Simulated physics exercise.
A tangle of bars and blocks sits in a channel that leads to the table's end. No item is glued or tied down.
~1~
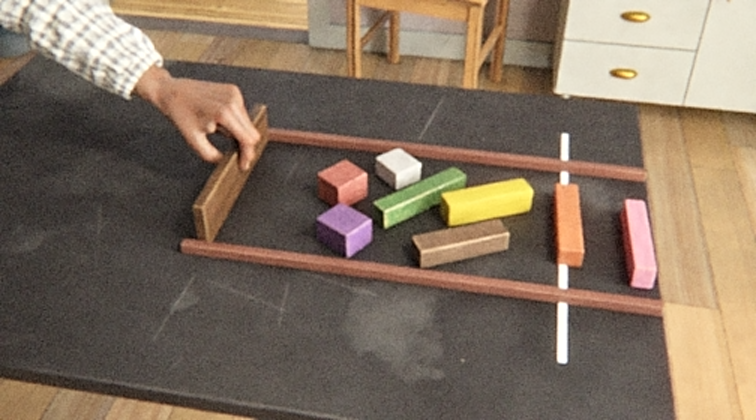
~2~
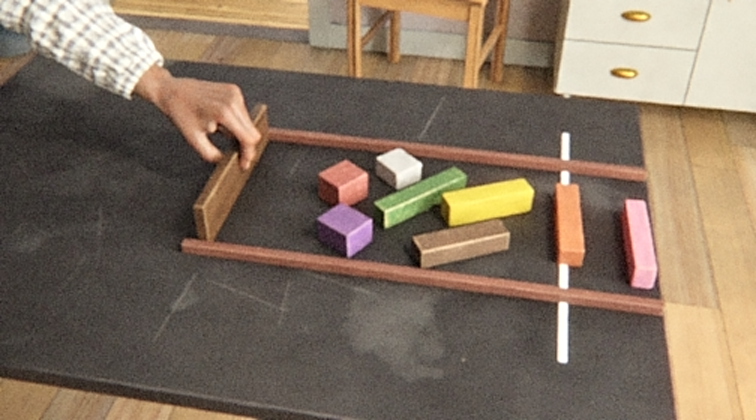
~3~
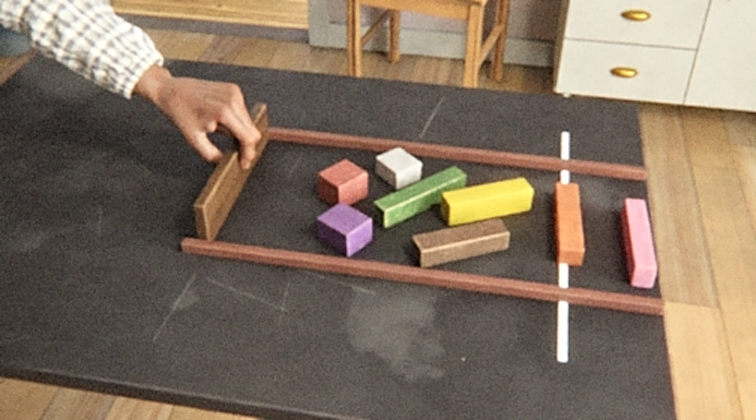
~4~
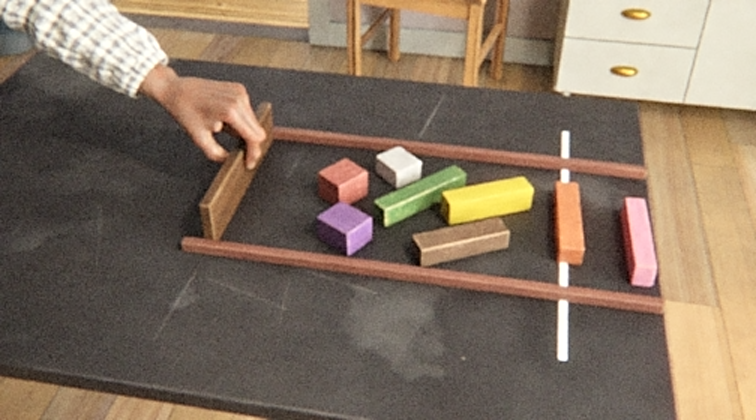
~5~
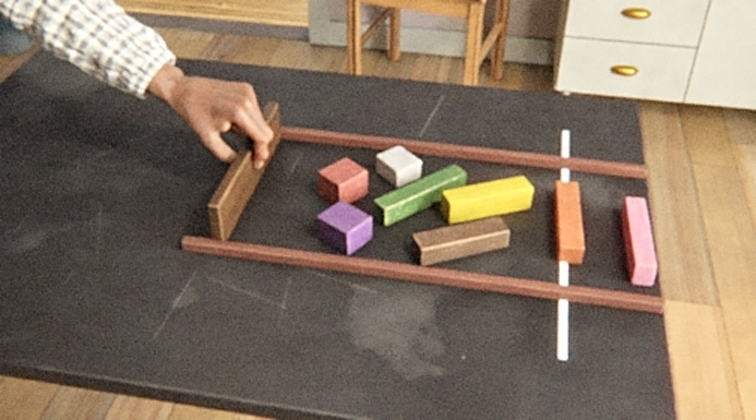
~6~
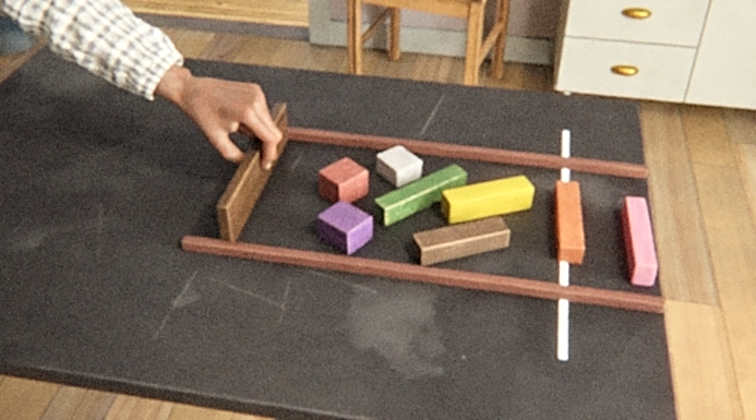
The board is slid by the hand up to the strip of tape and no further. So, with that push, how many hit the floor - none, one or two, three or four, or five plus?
I'd say one or two.
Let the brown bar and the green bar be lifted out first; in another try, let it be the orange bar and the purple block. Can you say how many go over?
0 in the first case and 1 in the second.
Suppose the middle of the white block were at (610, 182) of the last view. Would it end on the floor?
That white block hangs in there.
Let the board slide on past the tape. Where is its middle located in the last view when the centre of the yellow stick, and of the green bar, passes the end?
I'd put it close to (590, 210), and close to (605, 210) for the other one.
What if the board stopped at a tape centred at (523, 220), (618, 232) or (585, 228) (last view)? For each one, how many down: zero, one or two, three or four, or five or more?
In order of the places: Not one; more than four; either one or two.
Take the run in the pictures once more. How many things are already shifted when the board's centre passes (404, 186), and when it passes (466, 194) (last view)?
Counting first: 6, next 7.
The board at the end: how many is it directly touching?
All in all, 3.
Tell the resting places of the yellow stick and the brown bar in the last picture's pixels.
Listed in order, first is (633, 228) and the other is (639, 262).
Soon after, none off yet; pink bar at rest near (638, 239); orange bar at rest near (568, 221); yellow stick at rest near (487, 200).
Then, none off yet; pink bar at rest near (638, 239); orange bar moving near (578, 222); yellow stick moved a little near (534, 215).
At rest, the number that fall off is one or two; fallen, orange bar and pink bar.
